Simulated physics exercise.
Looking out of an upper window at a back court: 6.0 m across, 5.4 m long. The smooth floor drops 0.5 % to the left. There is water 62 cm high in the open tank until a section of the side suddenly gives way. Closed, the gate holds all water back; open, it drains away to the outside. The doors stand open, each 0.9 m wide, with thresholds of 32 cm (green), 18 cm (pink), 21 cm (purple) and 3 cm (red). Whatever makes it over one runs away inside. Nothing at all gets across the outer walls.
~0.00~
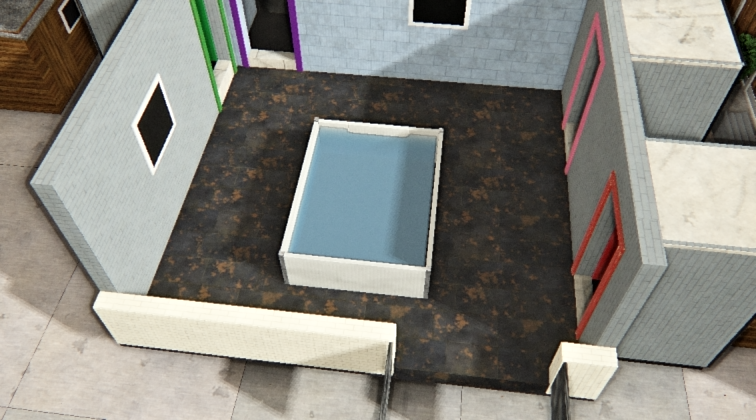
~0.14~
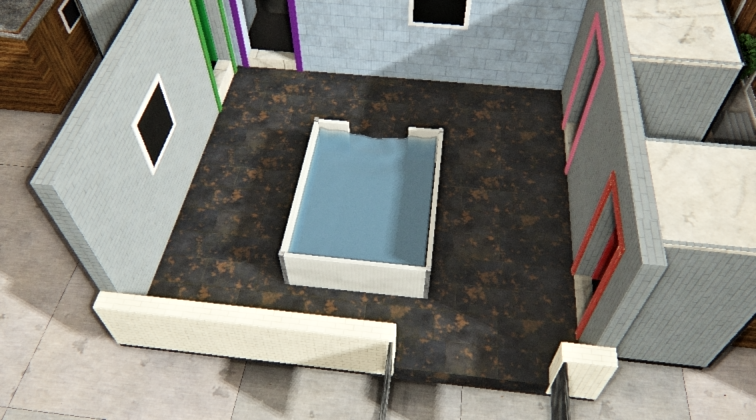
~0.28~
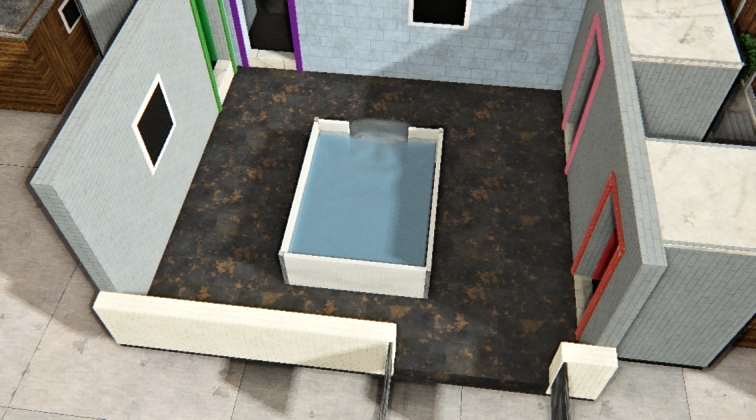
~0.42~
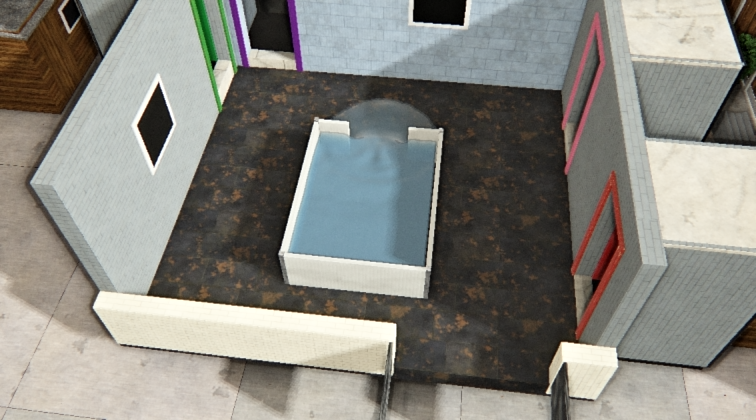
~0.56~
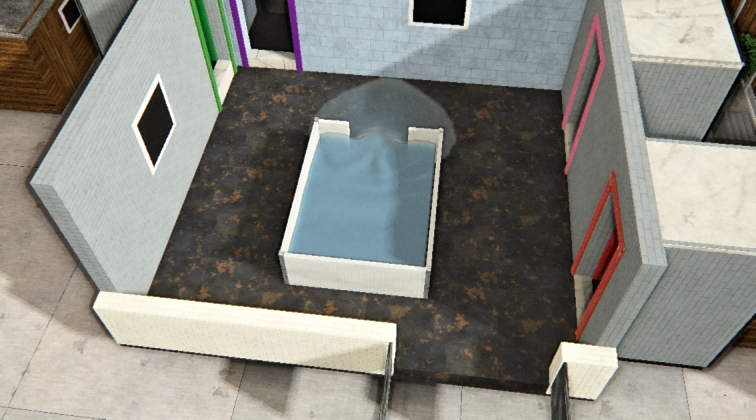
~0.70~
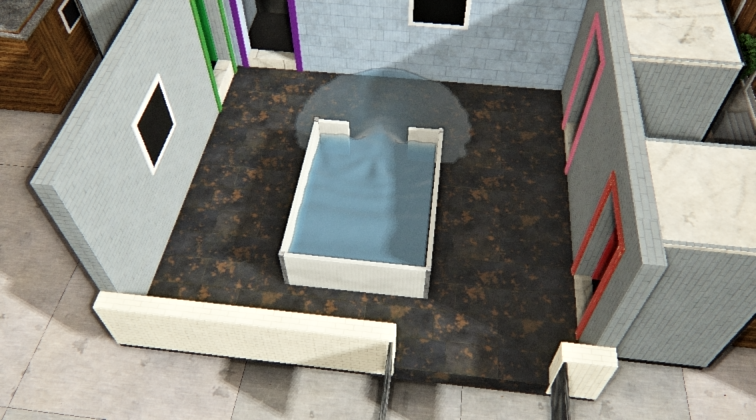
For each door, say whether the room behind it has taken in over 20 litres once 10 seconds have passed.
My prediction: The green door will most likely respect the limit. The pink door will most likely respect the limit. The purple door will most likely respect the limit. The red door will most likely respect the limit.
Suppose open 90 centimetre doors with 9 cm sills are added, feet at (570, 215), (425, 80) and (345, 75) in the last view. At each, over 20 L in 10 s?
So, in the order given, it's shy of the mark, then beyond the mark, then beyond the mark.
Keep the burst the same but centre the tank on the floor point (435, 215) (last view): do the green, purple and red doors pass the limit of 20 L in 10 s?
Checking each door against the limit: Green does not exceed it, purple does not exceed it, red tops it.
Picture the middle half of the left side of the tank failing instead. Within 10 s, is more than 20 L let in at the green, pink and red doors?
Then: Green not over, pink under, red past it.
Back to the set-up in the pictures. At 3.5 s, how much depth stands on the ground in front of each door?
Depth readings (cm): Green = 25; pink = 15; purple = 16; red = 1.
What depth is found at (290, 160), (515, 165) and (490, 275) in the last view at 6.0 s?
Listed order: 3 / 6 / 3 cm.
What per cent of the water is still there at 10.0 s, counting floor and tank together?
Close to 84 in a hundred remains.
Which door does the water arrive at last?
Lab note: Last arrival at the red door.
After 1.4 s water covers 20 % of the floor and is deepest (34 cm) near (380, 148); green door not reached, pink door not reached, purple door 7 cm at the sill, 0 L in, red door not reached.
After 2.2 s water covers 25 % of the floor and is deepest (34 cm) near (380, 89); green door 22 cm at the sill, 0 L in, pink door 4 cm at the sill, 0 L in, purple door 12 cm at the sill, 0 L in, red door not reached.
After 3.5 s water covers 50 % of the floor and is deepest (28 cm) near (234, 78); green door 25 cm at the sill, 0 L in, pink door 15 cm at the sill, 0 L in, purple door 16 cm at the sill, 3 L in, red door not reached.
After 6.0 s water covers 95 % of the floor and is deepest (20 cm) near (234, 78); green door 18 cm at the sill, 0 L in, pink door 12 cm at the sill, 0 L in, purple door 15 cm at the sill, 5 L in, red door 3 cm at the sill, 0 L in.
After 10.0 s water covers 95 % of the floor and is deepest (12 cm) near (231, 84); green door 12 cm at the sill, 0 L in, pink door 7 cm at the sill, 0 L in, purple door 9 cm at the sill, 6 L in, red door 4 cm at the sill, 0 L in.
